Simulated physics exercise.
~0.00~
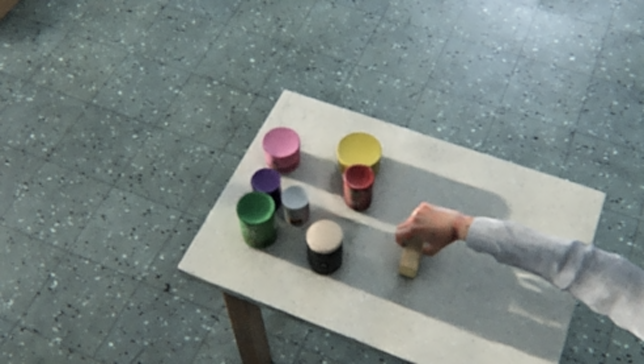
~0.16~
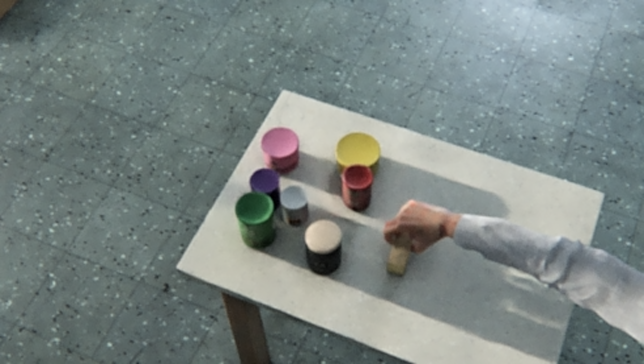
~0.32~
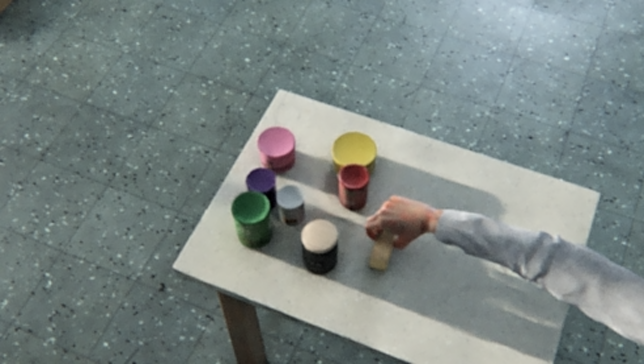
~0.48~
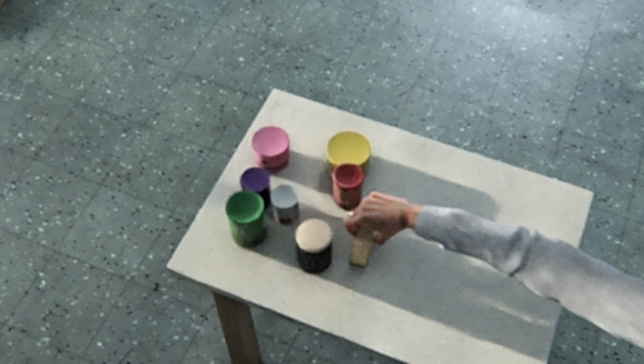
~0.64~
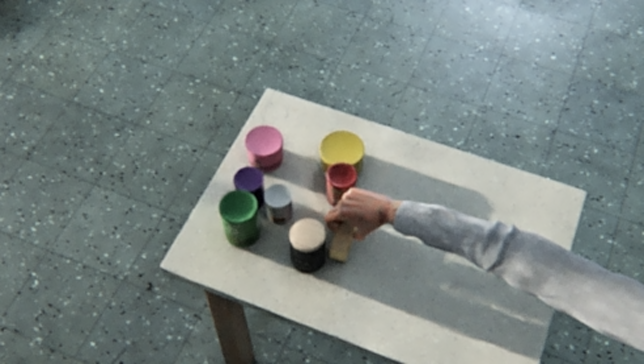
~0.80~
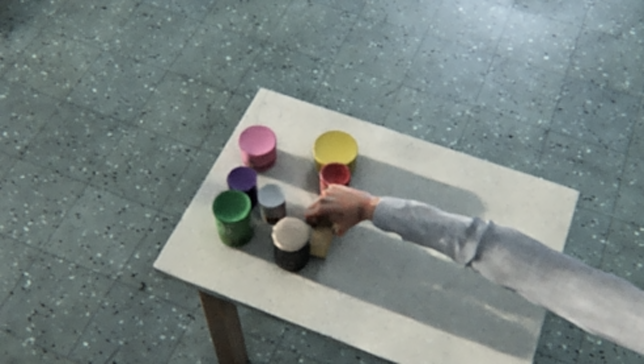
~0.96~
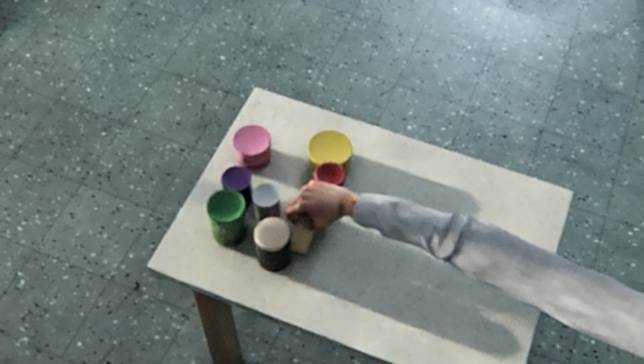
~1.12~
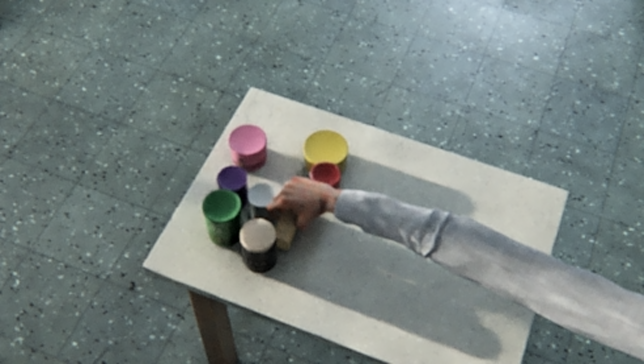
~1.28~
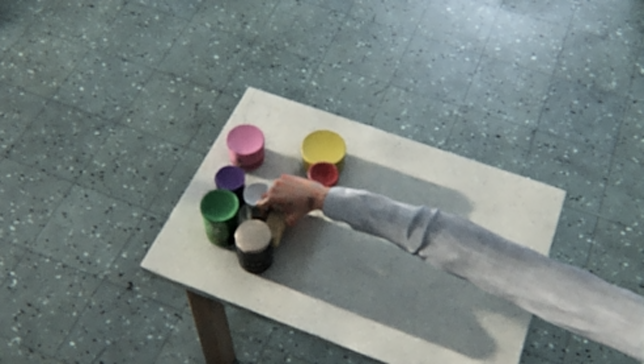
At the crowded end of a pale table on a speckled floor, a hand slides a small block left until it meets a black jar with a pale lid and pushes it toward the green tin; the jar ends upright, the other containers still standing.
